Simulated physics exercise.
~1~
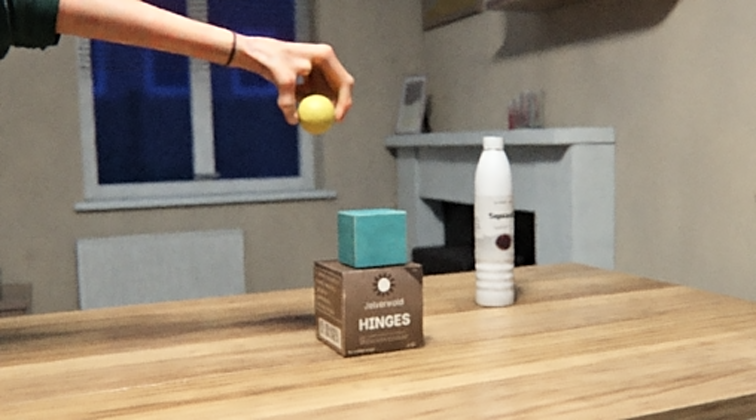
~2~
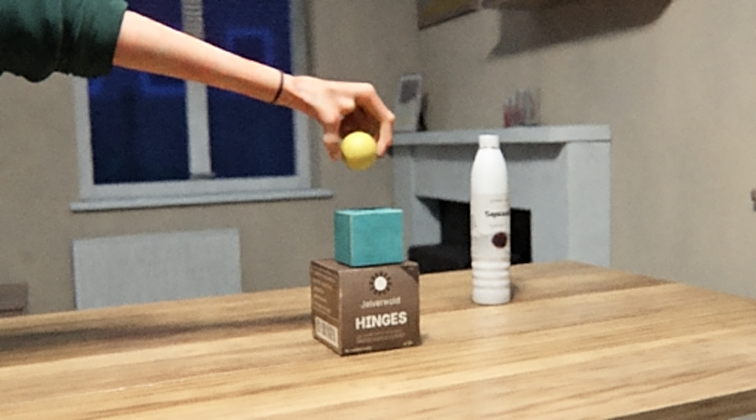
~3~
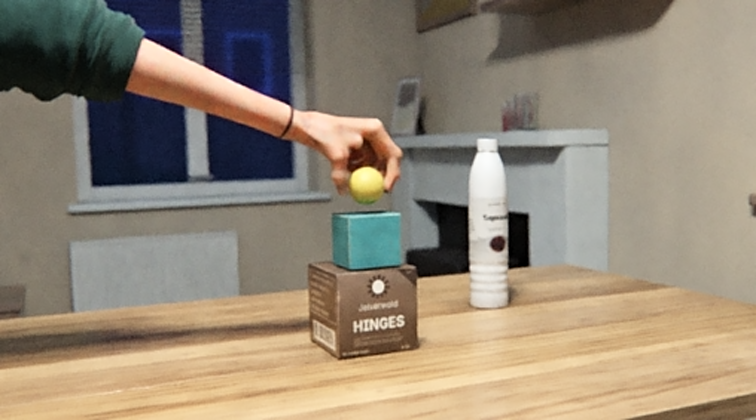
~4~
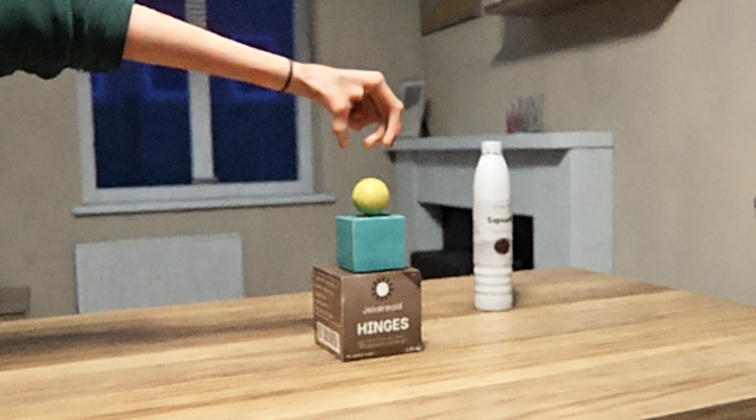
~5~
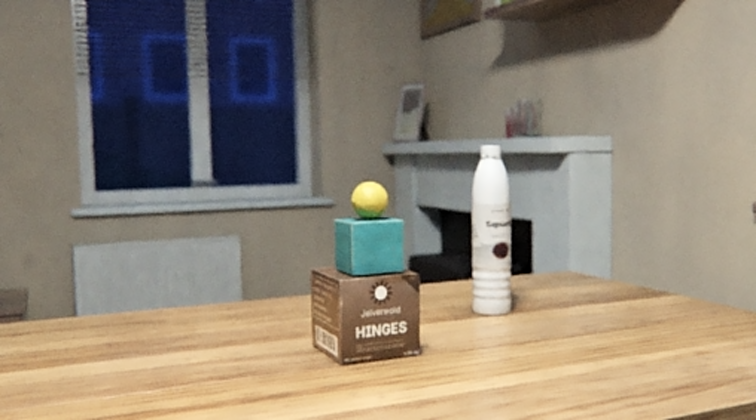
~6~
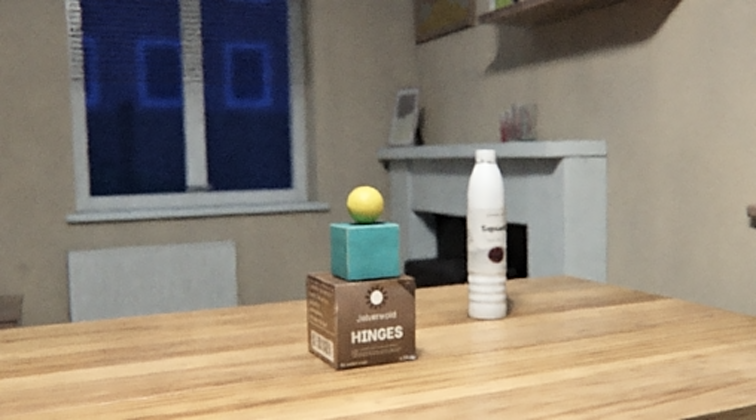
A small tower stands on a wooden table, a turquoise block resting on a brown box marked as hinges, seen from the front by a slightly swaying camera. A white bottle stands to the right, with a dark window and a pale fireplace behind. From the left, an arm in a dark green sleeve holds a yellow lemon above the block. The hand moves it a little to the right and lowers it onto the block. The fingers let go, and the hand draws back and leaves the view. The lemon stays balanced on top, and the tower stands still.
